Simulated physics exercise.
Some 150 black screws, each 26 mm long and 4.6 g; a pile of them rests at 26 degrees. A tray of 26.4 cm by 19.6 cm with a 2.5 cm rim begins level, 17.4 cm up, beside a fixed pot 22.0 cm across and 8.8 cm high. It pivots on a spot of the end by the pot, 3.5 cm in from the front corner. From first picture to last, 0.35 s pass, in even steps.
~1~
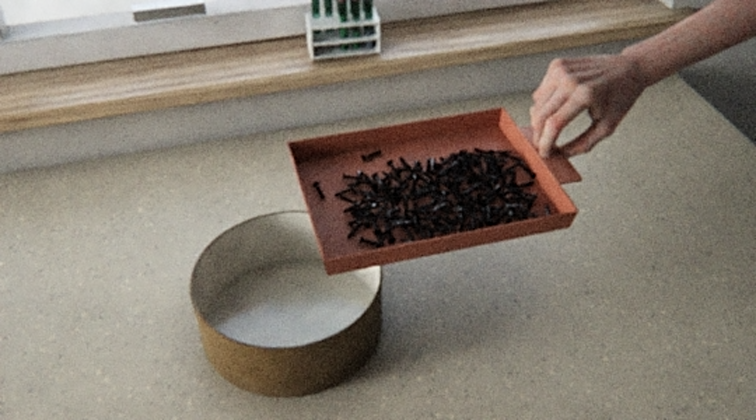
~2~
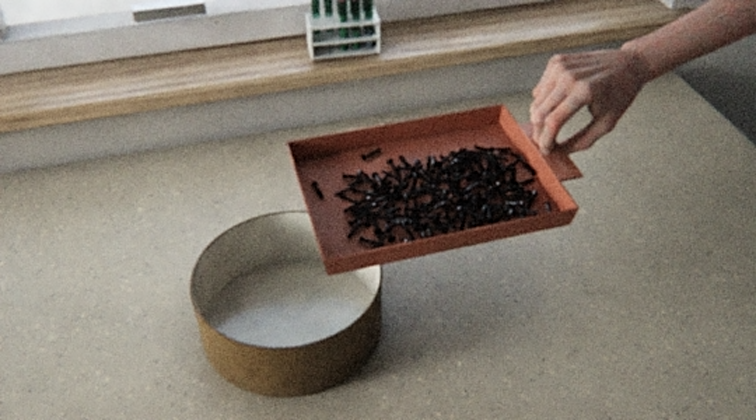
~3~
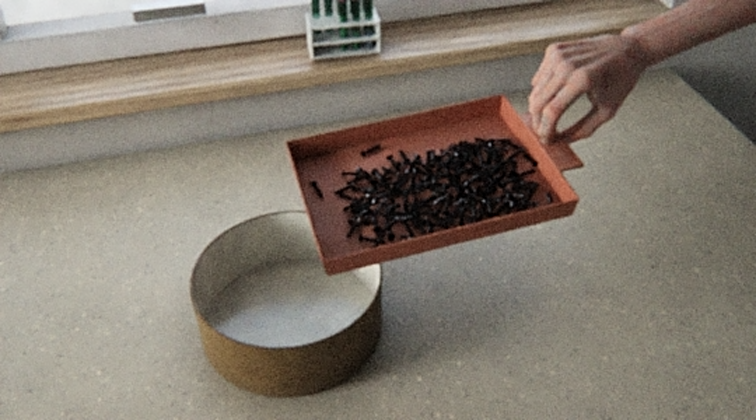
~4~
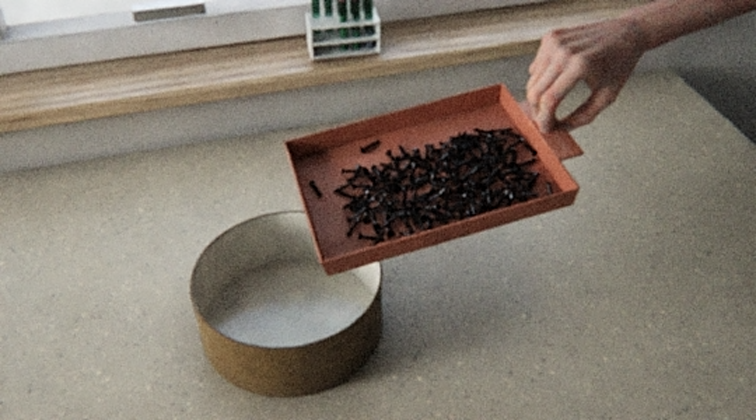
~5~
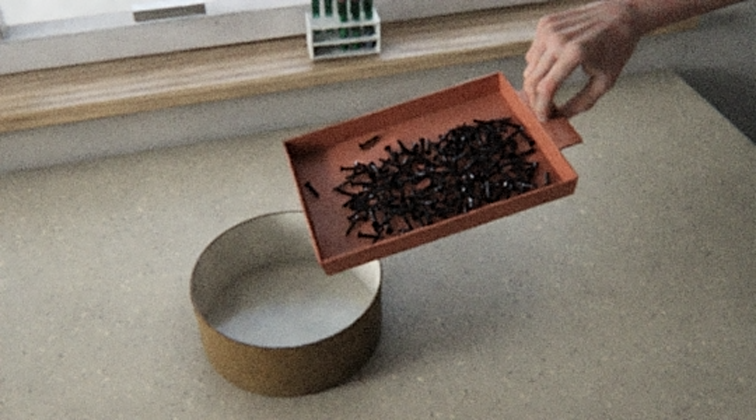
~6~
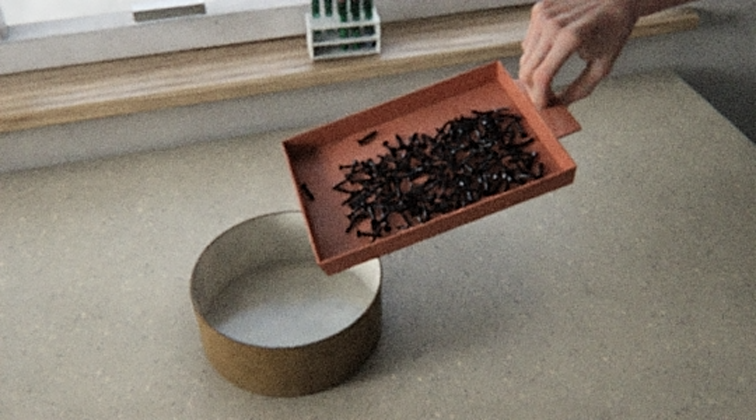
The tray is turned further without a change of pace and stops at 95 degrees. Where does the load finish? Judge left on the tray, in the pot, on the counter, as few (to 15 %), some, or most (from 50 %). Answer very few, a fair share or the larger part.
Left on the tray: Very few; in the pot: The larger part; on the counter: Very few.
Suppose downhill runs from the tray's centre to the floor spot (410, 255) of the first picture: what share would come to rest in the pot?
Some 5 per cent.
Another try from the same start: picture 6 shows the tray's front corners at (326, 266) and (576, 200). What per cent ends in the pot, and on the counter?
Pot 5, counter 95.
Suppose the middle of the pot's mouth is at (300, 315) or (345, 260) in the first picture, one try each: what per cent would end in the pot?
Some 90 and 45 per cent.
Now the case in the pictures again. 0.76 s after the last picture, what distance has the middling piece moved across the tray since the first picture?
Roughly 13 cm.
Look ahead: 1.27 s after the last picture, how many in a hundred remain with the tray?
Roughly 95 per cent.
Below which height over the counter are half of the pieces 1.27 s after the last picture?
Some 20 cm.
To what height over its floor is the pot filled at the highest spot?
Some 2.0 cm.
Then, 0.76 s after the last picture, tilt 52 degrees; the tray holds 100 %, the pot 0 %.
Then, 1.27 s after the last picture, tilt 77 degrees; the tray holds 95 %, the pot 5 %.
Then, 1.85 s after the last picture, tilt 95 degrees; the tray holds 15 %, the pot 75 %.
In the end, tray 0 %, pot 95 %, counter 5 %.
